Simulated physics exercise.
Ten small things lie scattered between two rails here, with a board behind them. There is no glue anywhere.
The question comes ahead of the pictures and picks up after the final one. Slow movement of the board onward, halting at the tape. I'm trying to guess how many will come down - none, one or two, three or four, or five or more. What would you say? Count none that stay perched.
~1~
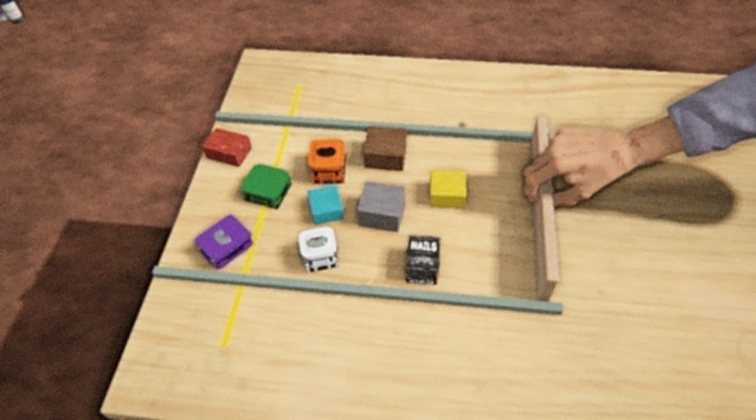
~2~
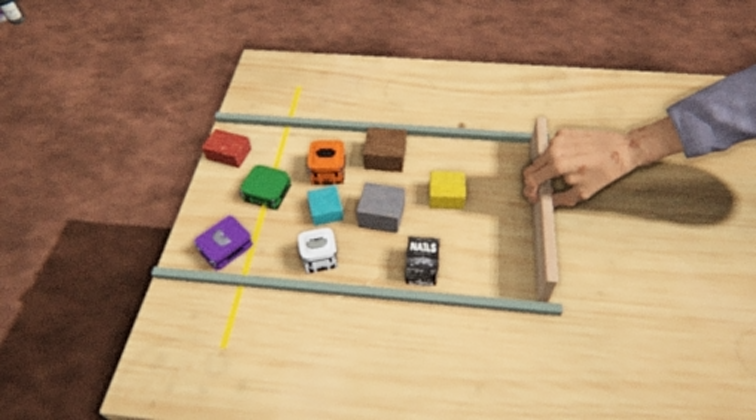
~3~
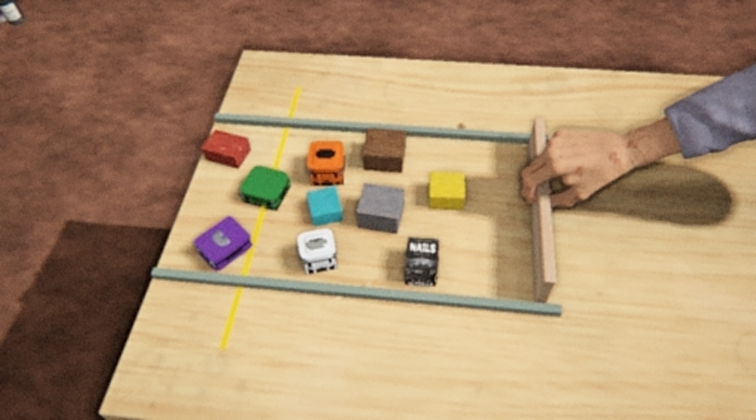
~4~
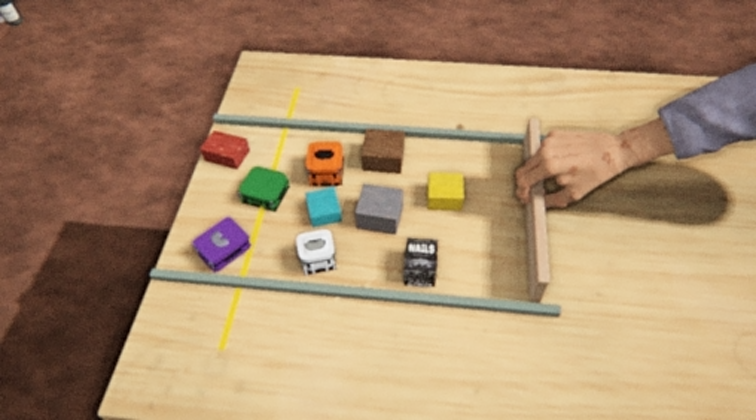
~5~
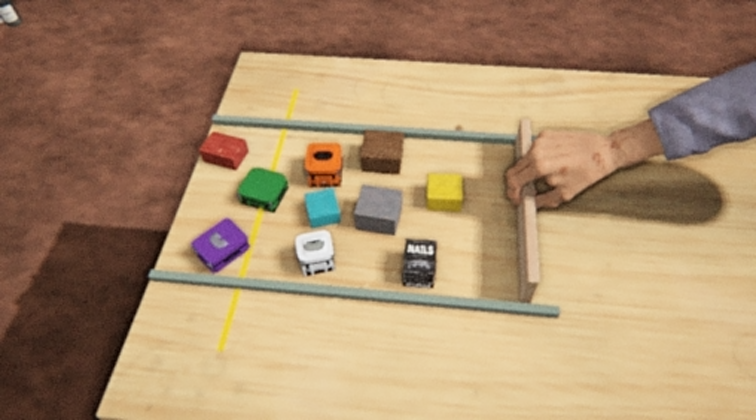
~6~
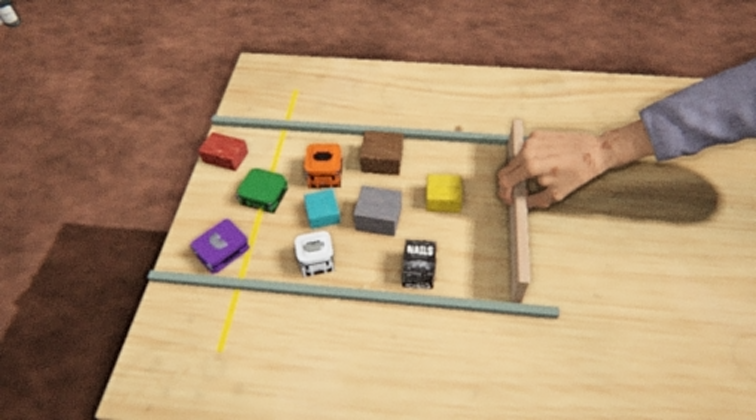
The push will most likely drop a single piece or two.
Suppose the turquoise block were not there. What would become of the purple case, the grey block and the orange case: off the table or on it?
So: The purple case does not drop, the grey block does not drop, the orange case does not drop.
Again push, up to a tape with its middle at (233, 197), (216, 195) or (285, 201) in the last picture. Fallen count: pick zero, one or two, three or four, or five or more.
So, going place by place, I'd say three or four; more than four; none at all.
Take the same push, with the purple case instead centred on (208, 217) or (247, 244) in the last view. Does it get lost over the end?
Place by place, it holds its place, then holds its place.
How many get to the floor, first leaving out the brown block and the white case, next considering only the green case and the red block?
0, then 0.
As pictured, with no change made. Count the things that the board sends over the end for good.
The number that fall is 2.
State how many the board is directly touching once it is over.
4 are in contact with it.
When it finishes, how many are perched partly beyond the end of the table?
Tally: 1.
A little later, none off yet; red block at rest near (224, 151); purple case at rest near (222, 247); green case at rest near (263, 191).
Next, none off yet; red block at rest near (224, 151); purple case at rest near (222, 247); green case shifted a little near (249, 192).
When it is over, the number that fall off is one or two; down, green case and red block.
